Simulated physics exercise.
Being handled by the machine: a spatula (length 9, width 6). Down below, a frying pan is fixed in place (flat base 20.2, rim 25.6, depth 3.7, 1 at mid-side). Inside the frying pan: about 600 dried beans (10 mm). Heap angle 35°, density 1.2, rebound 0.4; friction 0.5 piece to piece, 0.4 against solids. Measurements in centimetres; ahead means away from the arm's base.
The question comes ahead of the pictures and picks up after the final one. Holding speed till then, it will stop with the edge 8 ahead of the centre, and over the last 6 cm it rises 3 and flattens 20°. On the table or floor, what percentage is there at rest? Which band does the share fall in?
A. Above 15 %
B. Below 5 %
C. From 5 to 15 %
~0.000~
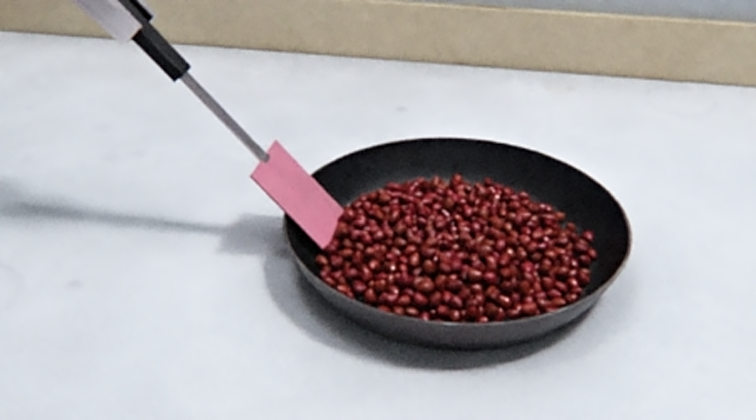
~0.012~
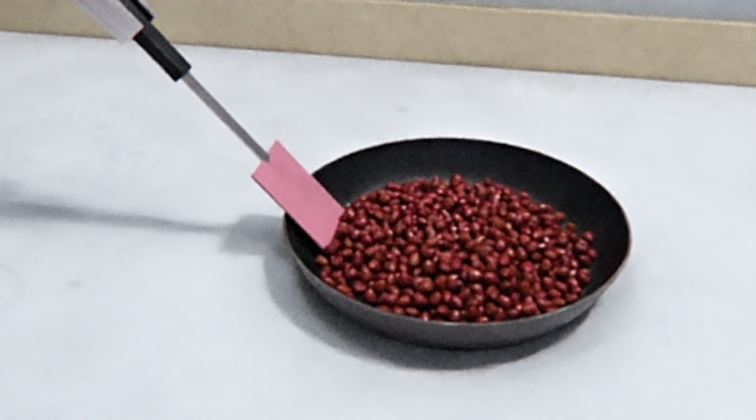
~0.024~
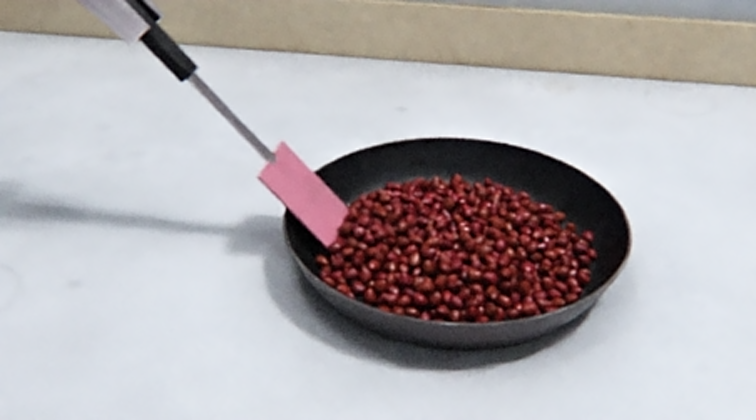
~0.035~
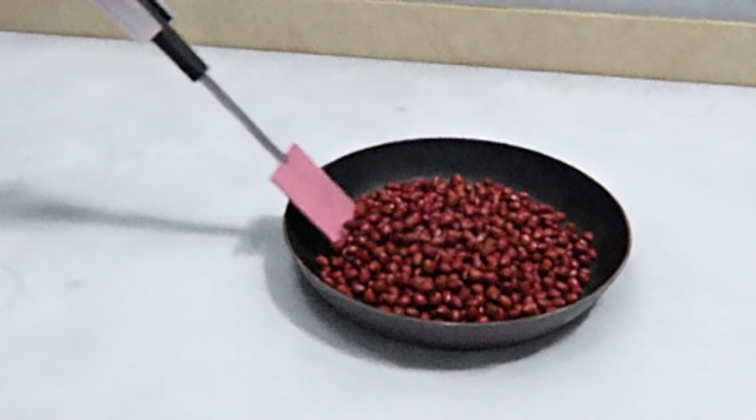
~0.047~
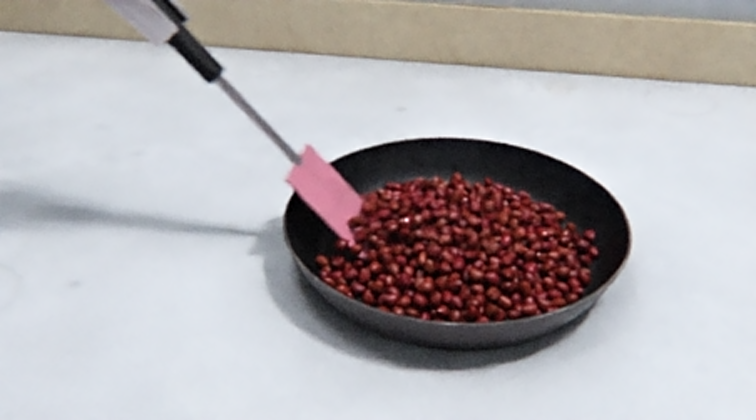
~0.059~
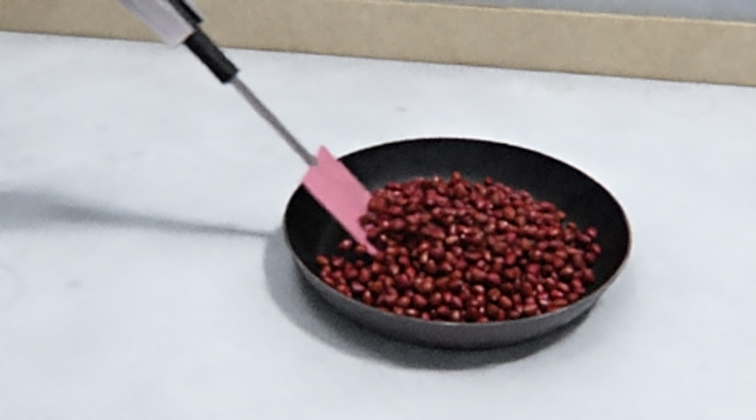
Option C: From 5 to 15 %.
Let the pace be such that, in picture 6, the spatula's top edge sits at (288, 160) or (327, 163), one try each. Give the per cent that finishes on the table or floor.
I'd estimate some 0 and 15 in a hundred.
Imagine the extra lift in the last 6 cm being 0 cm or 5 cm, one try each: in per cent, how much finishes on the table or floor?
I'd put it near 0 in a hundred, then near 10 in a hundred.
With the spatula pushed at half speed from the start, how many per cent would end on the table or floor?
I'd say close to 0 per cent.
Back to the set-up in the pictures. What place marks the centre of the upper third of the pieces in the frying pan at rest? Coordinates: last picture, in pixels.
Centre: Roughly (567, 249).
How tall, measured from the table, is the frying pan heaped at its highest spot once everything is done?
Top of the heap: Roughly 4.5 cm above the table top.
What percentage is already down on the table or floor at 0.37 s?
I'd say close to 8 in a hundred.
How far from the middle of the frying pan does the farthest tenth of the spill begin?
35 centimetres, give or take.
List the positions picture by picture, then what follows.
In the first frame, spatula top edge at (263, 157), sloping 48°; upper third of the load around (452, 236), from x 320 to 590, top at y 180; 595 in the frying pan.
In the second frame, spatula top edge at (264, 157), sloping 48°; upper third of the load around (452, 236), from x 320 to 590, top at y 180.
In the third frame, spatula top edge at (270, 158), sloping 48°; upper third of the load around (447, 236), from x 320 to 590, top at y 180.
In the fourth frame, spatula top edge at (282, 159), sloping 48°; upper third of the load around (443, 236), from x 320 to 590, top at y 180.
In the fifth frame, spatula top edge at (297, 160), sloping 48°; upper third of the load around (446, 234), from x 320 to 595, top at y 180.
In the sixth frame, spatula top edge at (311, 162), sloping 48°; upper third of the load around (454, 232), from x 320 to 595, top at y 180; 595 in the frying pan.
By 0.10 s, sloping 48°, highest piece 4 above the table; 595 in the frying pan.
By 0.15 s, sloping 42°, highest piece 6 above the table; 595 in the frying pan.
By 0.37 s, sloping 28°, highest piece 5 above the table; 548 in the frying pan, 47 on the table or floor.
By 1.42 s, sloping 28°, highest piece 4 above the table; 548 in the frying pan, 47 on the table or floor.
Final count, 548 in the frying pan, 47 on the table or floor. That is 8 % on the table or floor.
